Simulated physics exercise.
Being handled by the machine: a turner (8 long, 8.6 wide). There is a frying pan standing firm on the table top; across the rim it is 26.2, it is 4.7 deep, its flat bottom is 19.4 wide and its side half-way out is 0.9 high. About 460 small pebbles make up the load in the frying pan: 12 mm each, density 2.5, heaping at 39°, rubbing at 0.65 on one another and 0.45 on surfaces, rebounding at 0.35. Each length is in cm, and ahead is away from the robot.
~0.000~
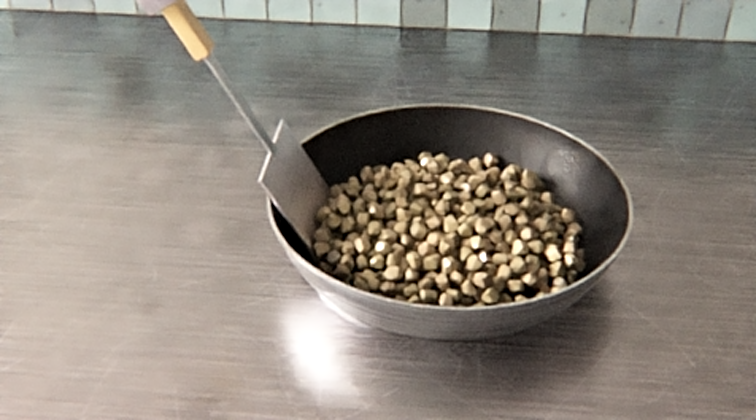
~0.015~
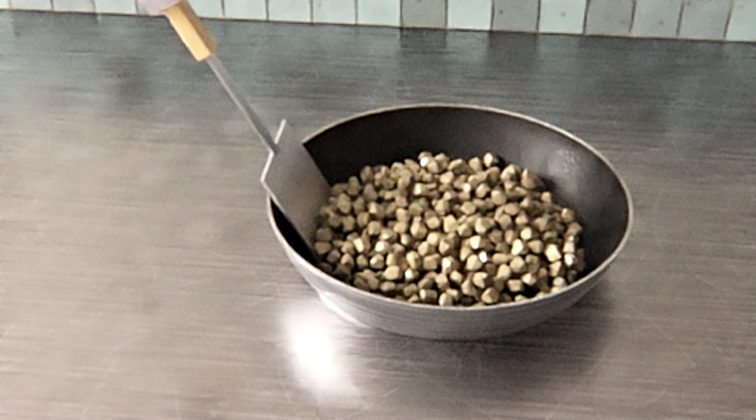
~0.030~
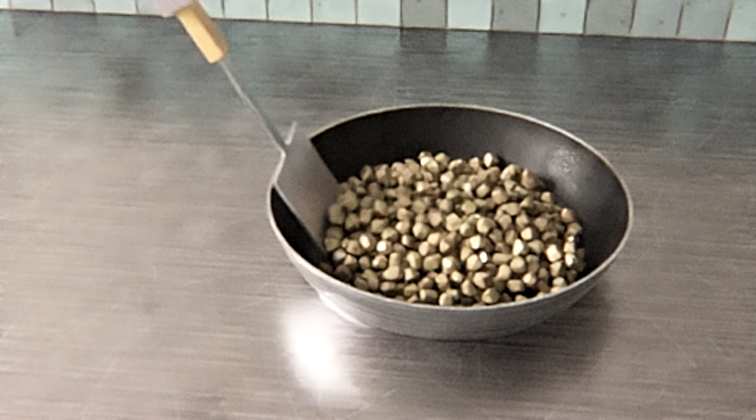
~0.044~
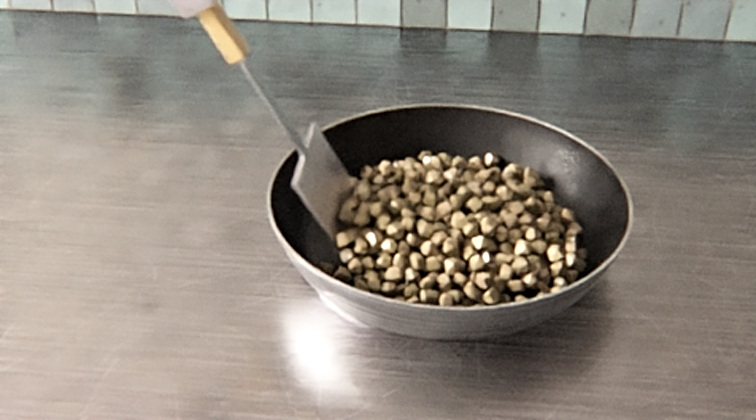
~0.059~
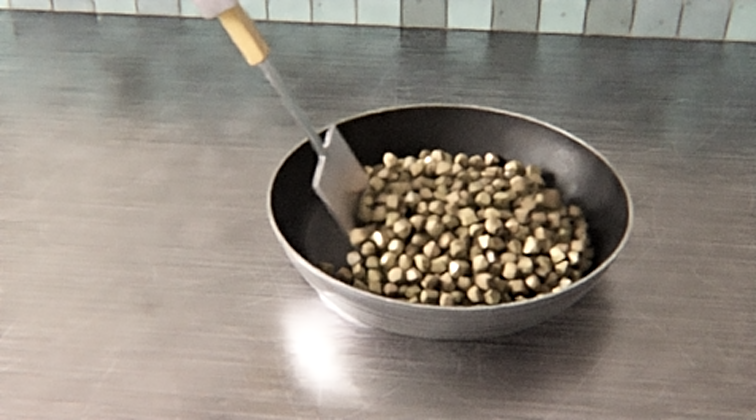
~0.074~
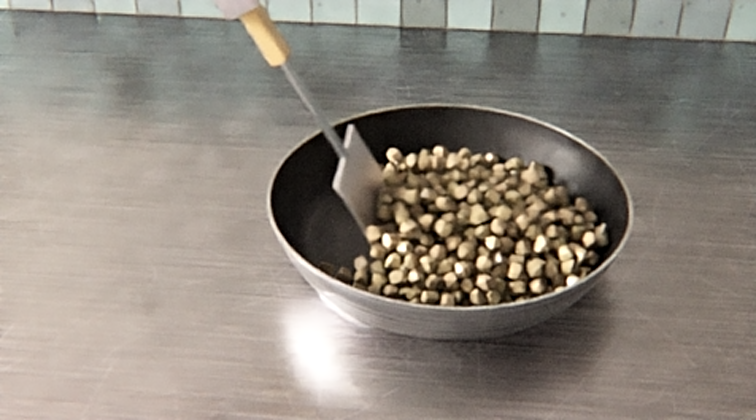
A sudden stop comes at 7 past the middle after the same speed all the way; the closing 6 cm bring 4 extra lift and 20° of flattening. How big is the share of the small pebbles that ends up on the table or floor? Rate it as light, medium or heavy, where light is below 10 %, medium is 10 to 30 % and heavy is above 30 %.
Rating: Medium.
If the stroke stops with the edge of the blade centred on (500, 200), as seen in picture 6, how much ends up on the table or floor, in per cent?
About 5 per cent.
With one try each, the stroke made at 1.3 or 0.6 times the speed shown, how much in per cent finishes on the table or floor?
Close to 15 and 5 percent respectively.
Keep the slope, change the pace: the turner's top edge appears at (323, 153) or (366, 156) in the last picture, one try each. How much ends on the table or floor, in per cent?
First try around 5 %, second try around 15 %.
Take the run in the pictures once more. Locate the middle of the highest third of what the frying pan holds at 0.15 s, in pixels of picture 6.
I'd put it close to (543, 203).
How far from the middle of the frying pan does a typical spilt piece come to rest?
Close to 22 cm from the centre.
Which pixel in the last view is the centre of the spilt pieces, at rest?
I'd place it close to (720, 256).
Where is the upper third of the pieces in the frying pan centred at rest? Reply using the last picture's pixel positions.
It is centred near (565, 218).
After 0.11 s, sloping 61°, highest piece 6 above the table; 463 in the frying pan.
After 0.15 s, sloping 54°, highest piece 6 above the table; 463 in the frying pan.
After 0.36 s, sloping 41°, highest piece 10 above the table; 397 in the frying pan, 54 on the table or floor, 12 on the blade or in flight.
After 1.41 s, sloping 41°, highest piece 5 above the table; 397 in the frying pan, 66 on the table or floor.
In the end, 397 in the frying pan, 66 on the table or floor. That is 14 % on the table or floor.
